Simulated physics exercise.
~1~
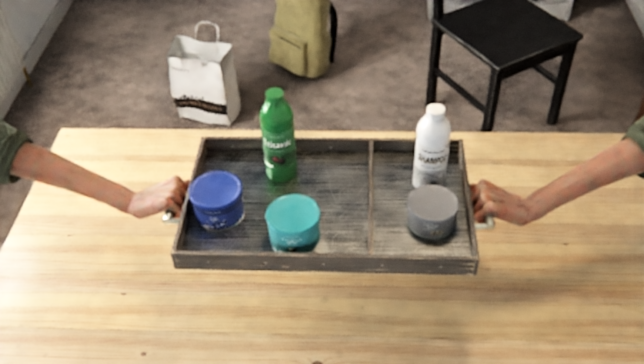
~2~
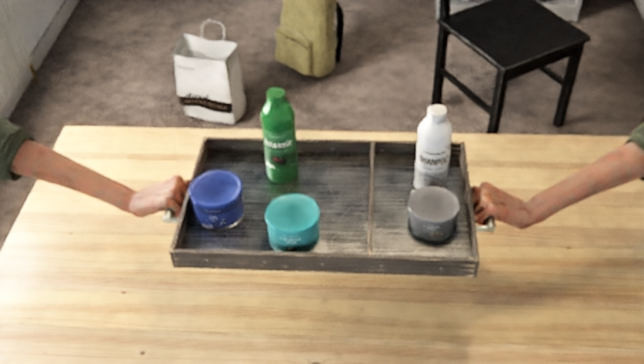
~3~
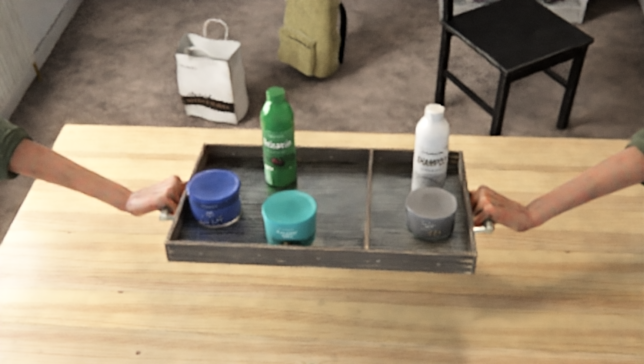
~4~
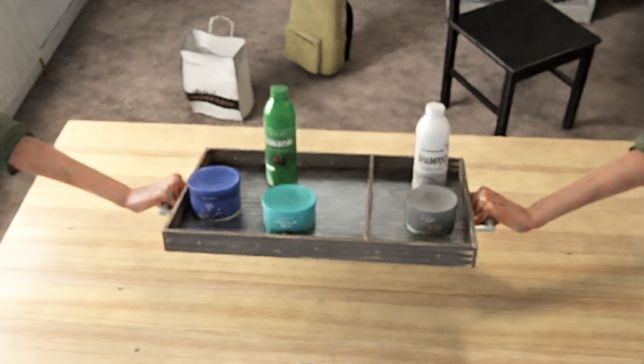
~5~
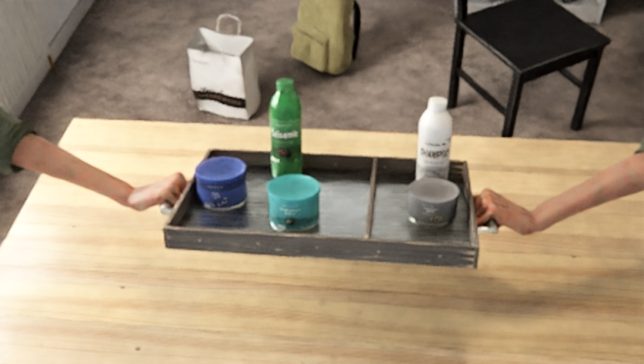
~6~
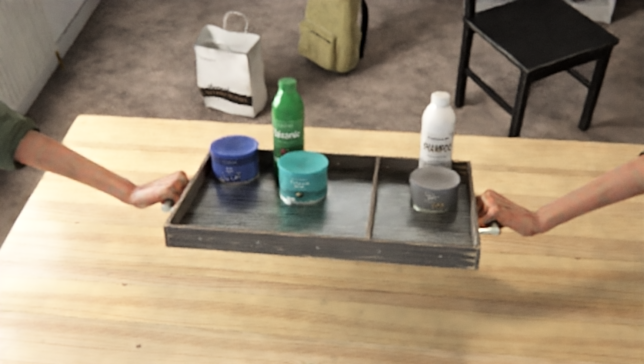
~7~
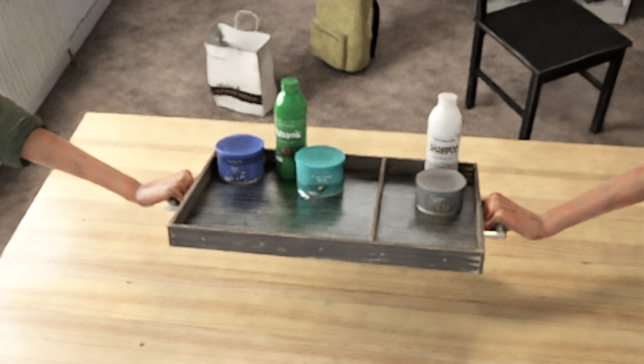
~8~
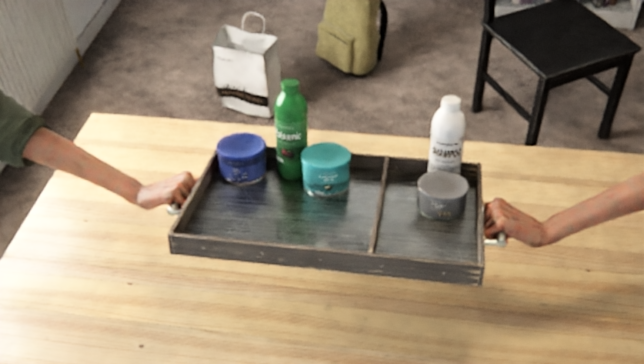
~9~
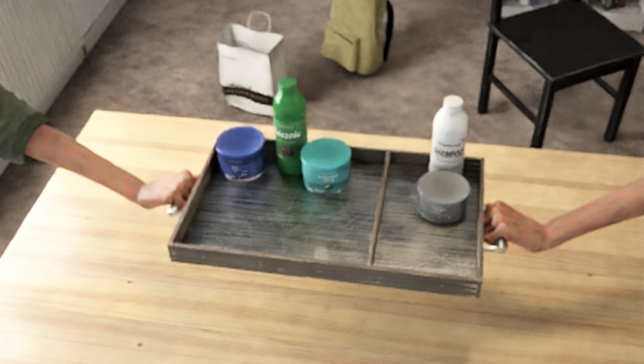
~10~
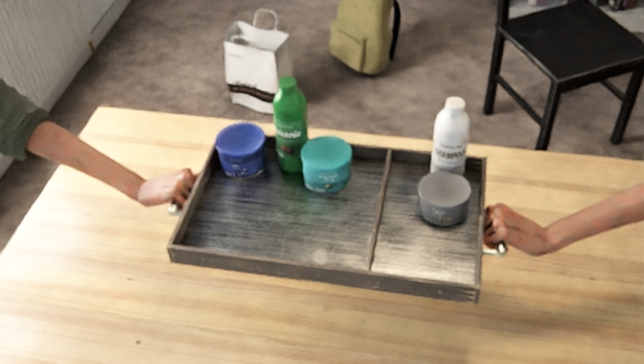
In this clip, two hands tilt a divided tray of tubs and bottles away from the viewer above a wooden table, and the blue and turquoise tubs slide toward the far edge. The hands then level the tray, with both bottles still upright.
